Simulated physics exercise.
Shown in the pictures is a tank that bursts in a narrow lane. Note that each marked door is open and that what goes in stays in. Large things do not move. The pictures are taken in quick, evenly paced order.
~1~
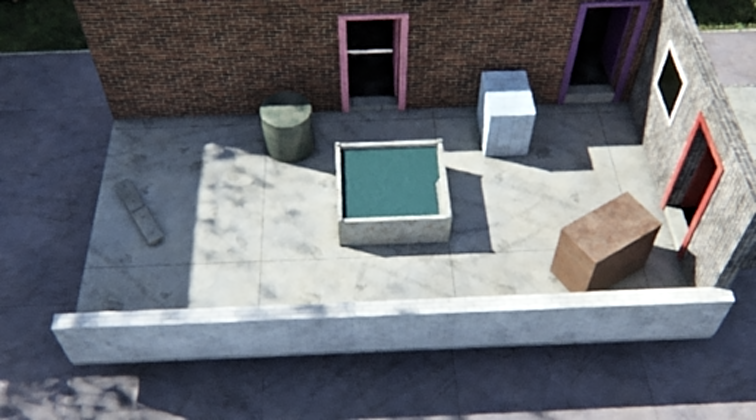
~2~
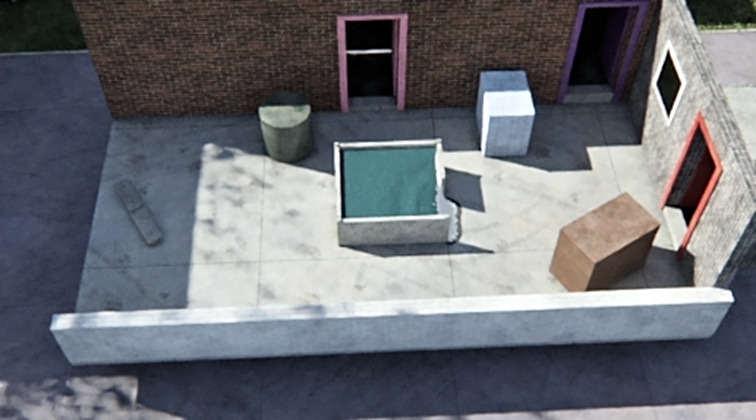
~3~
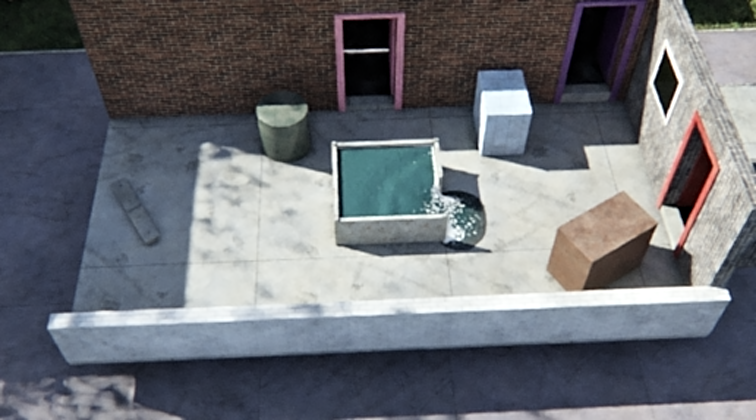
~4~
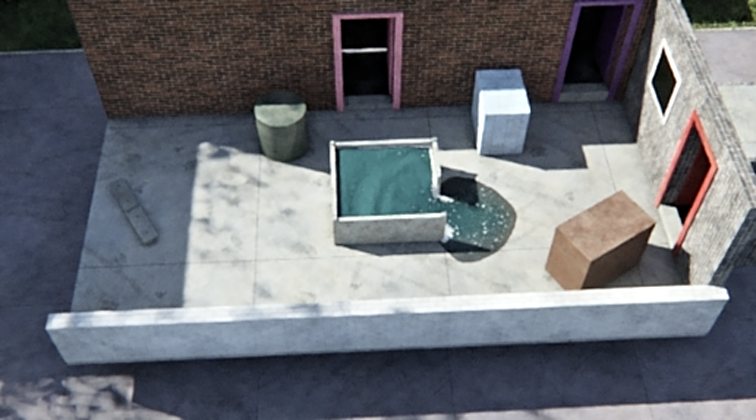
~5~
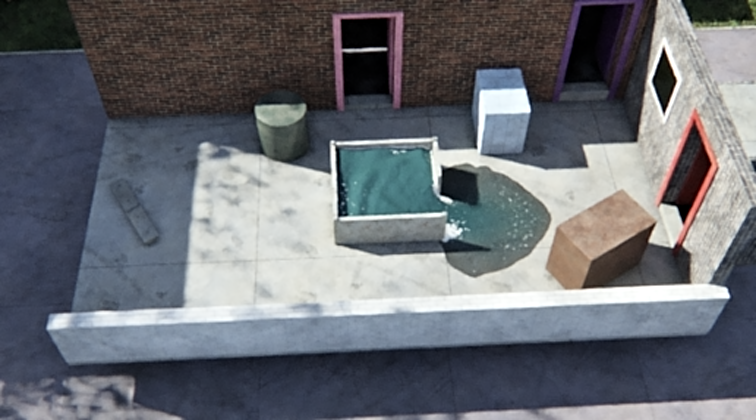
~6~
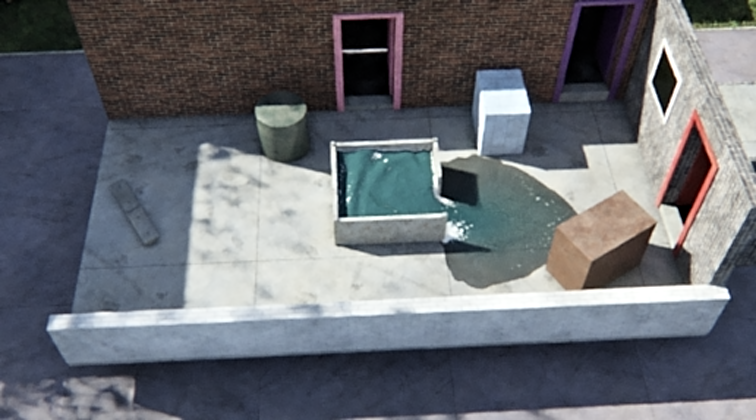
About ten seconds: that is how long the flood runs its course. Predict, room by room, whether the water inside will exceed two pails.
Pink door: Does not exceed two pails. Purple door: Does not exceed two pails. Red door: Does not exceed two pails.
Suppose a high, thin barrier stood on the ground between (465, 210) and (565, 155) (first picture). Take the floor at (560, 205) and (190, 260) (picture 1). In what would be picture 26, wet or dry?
Inundated; unwetted.
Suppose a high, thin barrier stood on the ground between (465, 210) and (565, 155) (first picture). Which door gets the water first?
My choice is the red door.
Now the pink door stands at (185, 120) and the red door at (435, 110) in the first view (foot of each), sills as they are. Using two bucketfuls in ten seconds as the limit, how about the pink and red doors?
After the change, the pink door falls short, while the red door falls short.
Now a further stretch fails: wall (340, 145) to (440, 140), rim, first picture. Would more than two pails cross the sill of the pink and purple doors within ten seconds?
The pink door tops the mark and the purple door stays below the mark.
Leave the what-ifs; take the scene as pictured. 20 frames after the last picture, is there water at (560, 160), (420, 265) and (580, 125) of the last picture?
Result, in order: Waterlogged / unflooded / waterlogged.
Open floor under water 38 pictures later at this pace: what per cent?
45 %.
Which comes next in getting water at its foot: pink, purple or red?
Result: The red one.
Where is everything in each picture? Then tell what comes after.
In the first frame, still water in the tank at (392, 183).
In the second frame, water pours out at (442, 214) and has run to (452, 239).
In the third frame, water pours out at (440, 214) and has run to (477, 205).
In the fourth frame, the front is at (510, 212), out from the gap at (438, 213).
In the fifth frame, the front is at (545, 221), out from the gap at (438, 212).
In the sixth frame, the front is at a hidden place, out from the gap at (439, 213).
A moment on, water covers 20 % of the floor; the pink door not reached, the purple door not reached, the red door wet at the sill, nothing in.
Next, water covers 25 % of the floor; the pink door not reached, the purple door not reached, the red door under two buckets in.
Then, water covers 30 % of the floor; the pink door not reached, the purple door wet at the sill, nothing in, the red door under two buckets in.
Later, water covers 45 % of the floor; the pink door wet at the sill, nothing in, the purple door wet at the sill, nothing in, the red door under two buckets in.
In the end, water covers 55 % of the floor; the pink door wet at the sill, nothing in, the purple door wet at the sill, nothing in, the red door under two buckets in.
